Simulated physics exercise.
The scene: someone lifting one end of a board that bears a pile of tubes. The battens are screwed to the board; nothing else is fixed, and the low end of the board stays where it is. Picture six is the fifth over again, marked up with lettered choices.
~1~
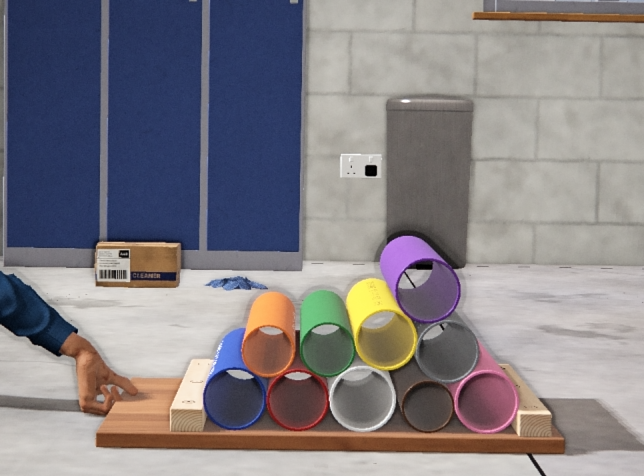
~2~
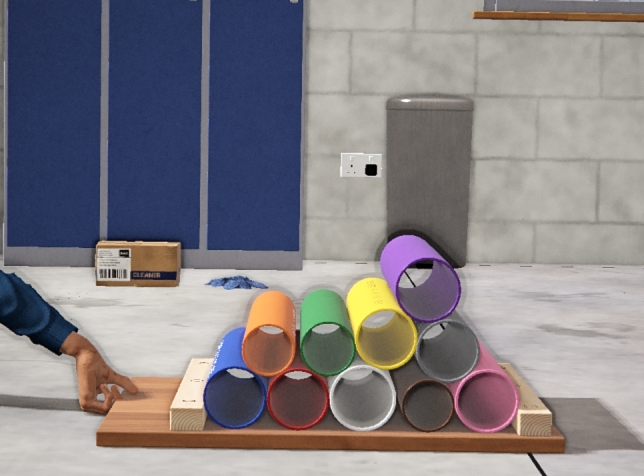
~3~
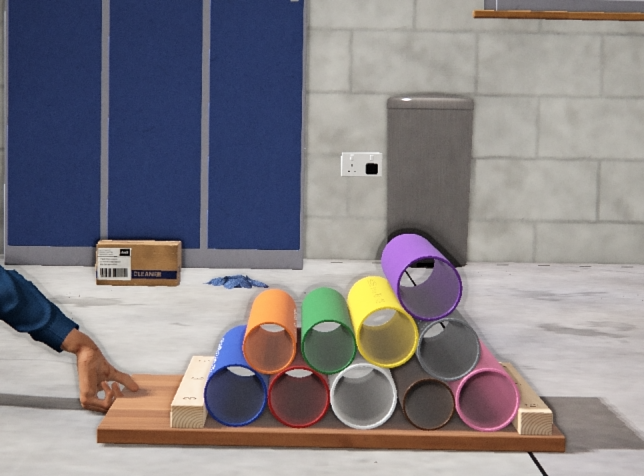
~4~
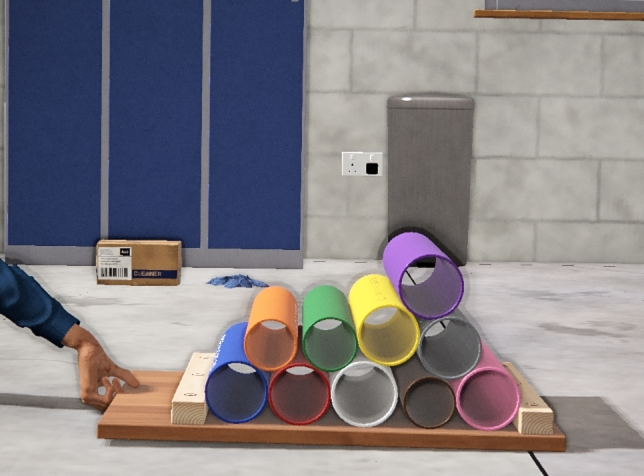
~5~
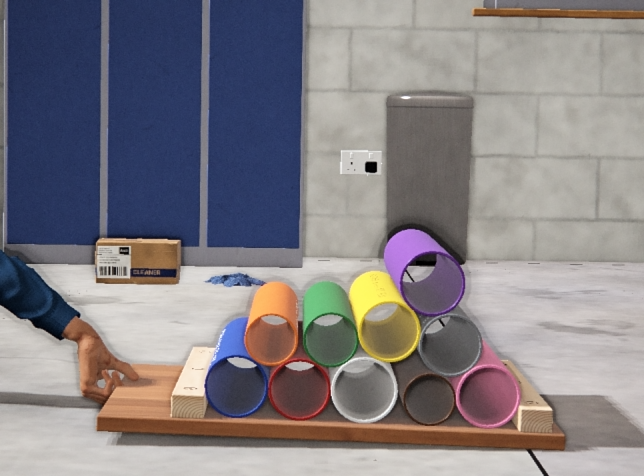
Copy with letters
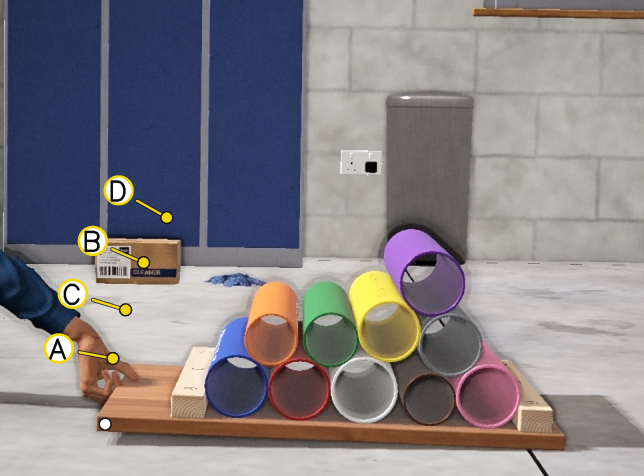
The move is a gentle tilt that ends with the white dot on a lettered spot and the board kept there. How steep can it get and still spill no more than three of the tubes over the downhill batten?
Up to D.
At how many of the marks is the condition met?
Four of the four.
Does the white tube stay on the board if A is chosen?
The white tube: Yes.
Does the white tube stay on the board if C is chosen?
Yes, with C.
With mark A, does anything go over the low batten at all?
No, at A.
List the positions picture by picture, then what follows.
In the first picture, white tube (363, 399); brown tube (428, 407); pink tube (487, 402).
In the second picture, pink tube (487, 401); green tube (328, 348).
In the third picture, board (329, 399); blue tube (235, 395); orange tube (270, 347); purple tube (430, 288).
In the fourth picture, board (329, 396); blue tube (237, 392); red tube (300, 395).
In the fifth picture, board (329, 392); blue tube (236, 386); red tube (299, 389).
On the marked copy, A at (113, 358); B at (143, 262); C at (126, 310); D at (167, 218); the white dot at (105, 424).
Taking D. A third of the way, board at 17°.
Two thirds of the way, board at 29°.
When it is over, board at 29°, three over the low batten (grey, yellow, purple).
As for the rest, A none over the low batten; B three over the low batten (grey, yellow, purple); C none over the low batten.
